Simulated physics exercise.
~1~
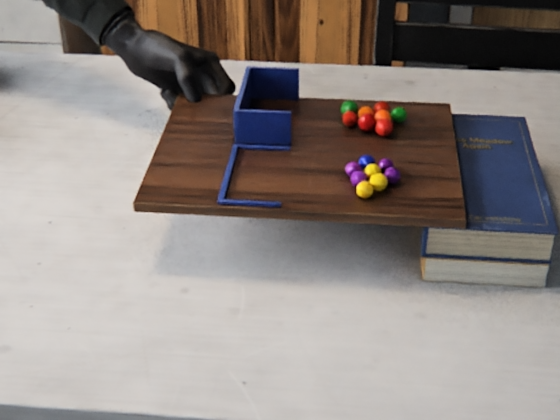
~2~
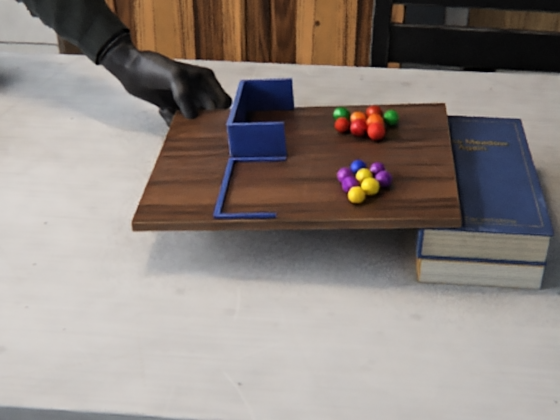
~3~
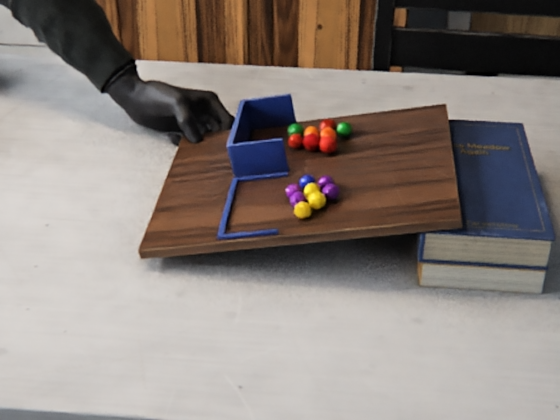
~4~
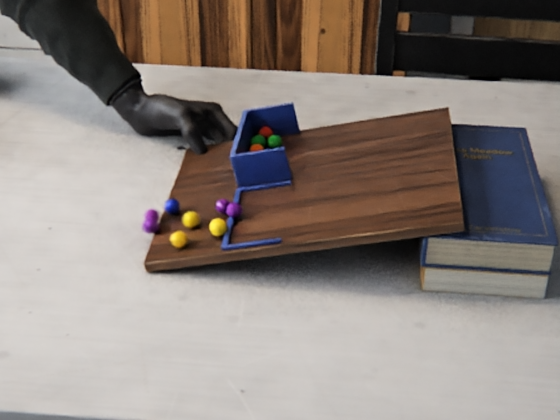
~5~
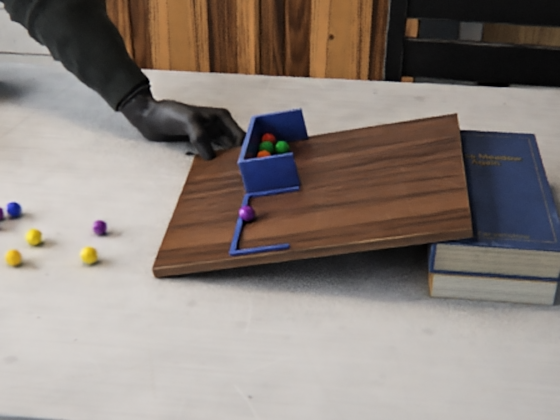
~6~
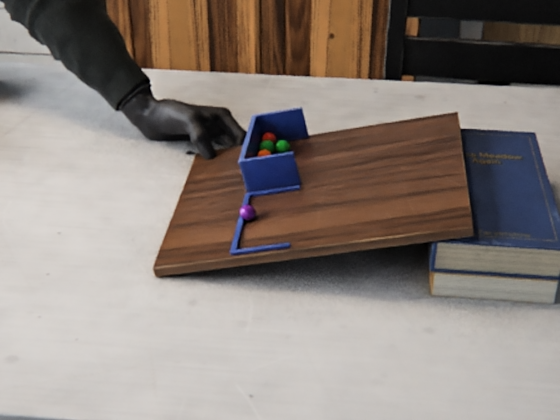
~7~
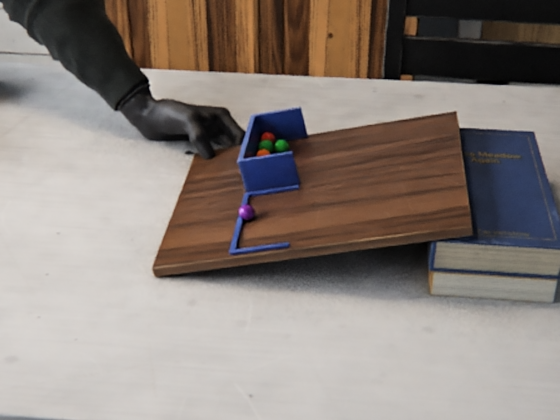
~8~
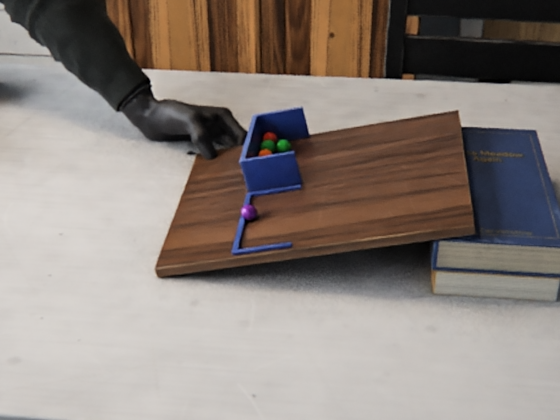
Beads roll down a tilting board, the nearer ones mostly escaping while the farther stay caught.
